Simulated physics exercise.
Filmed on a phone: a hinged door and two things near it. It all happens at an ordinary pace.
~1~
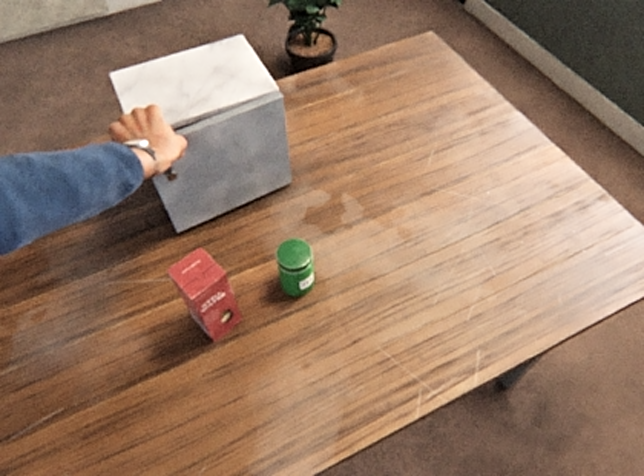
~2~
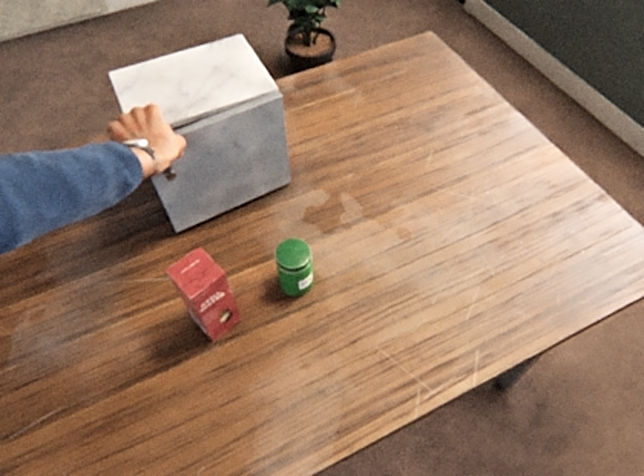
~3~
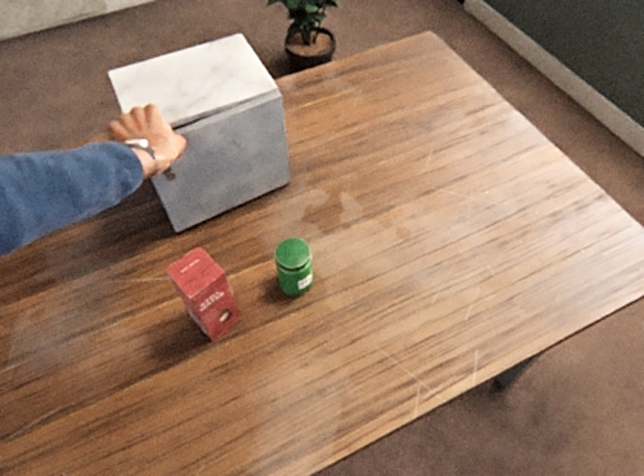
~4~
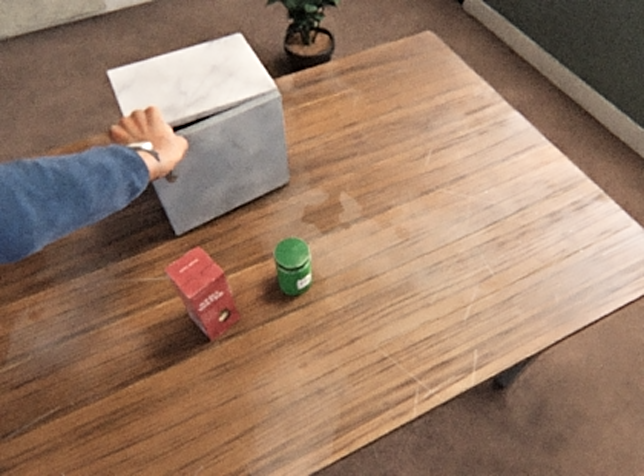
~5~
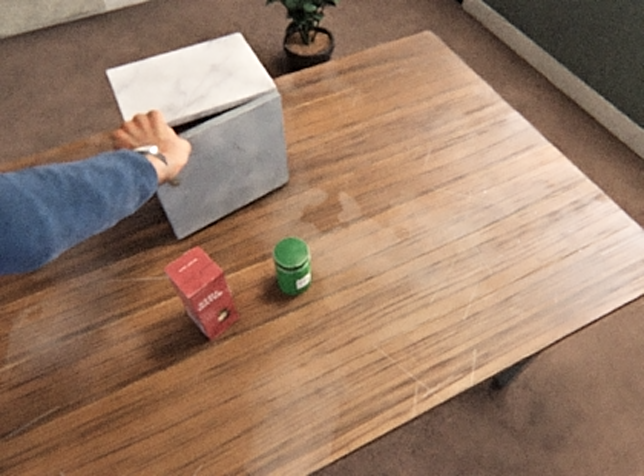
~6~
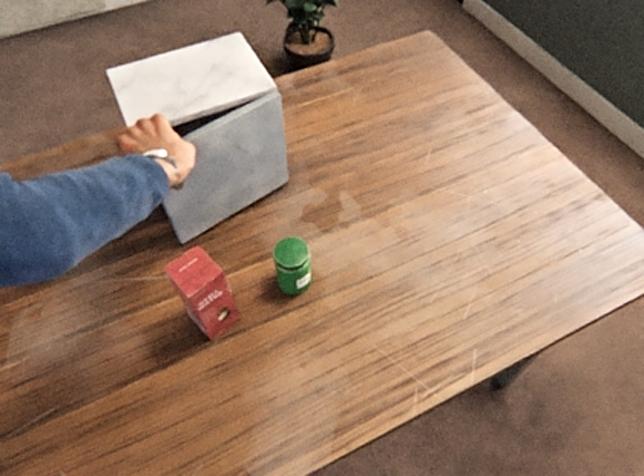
On a wooden table, a hand in a blue sleeve grips the edge of a grey box's hinged door, which is barely ajar, with a red carton and green jar nearby. After staying nearly still, the hand draws the door slightly wider while the carton and jar stay put.
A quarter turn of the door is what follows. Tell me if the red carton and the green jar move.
As it turns out, the red carton remains where it is; the green jar is pushed along.
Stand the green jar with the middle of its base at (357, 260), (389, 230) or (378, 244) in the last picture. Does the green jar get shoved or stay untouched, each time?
One after another: It remains where it is; escapes contact; is missed.
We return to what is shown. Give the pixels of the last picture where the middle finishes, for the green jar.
Near (361, 255).
Then, 1.44 s past the last view, door 67° open; red carton at rest near (205, 295); green jar travelled a little near (308, 267).
Then, 1.78 s past the last view, door 80° open; red carton at rest near (205, 295); green jar travelled about its own width near (338, 262).
Finally, the red carton escapes contact, near (205, 295); the green jar gets knocked, near (361, 255).
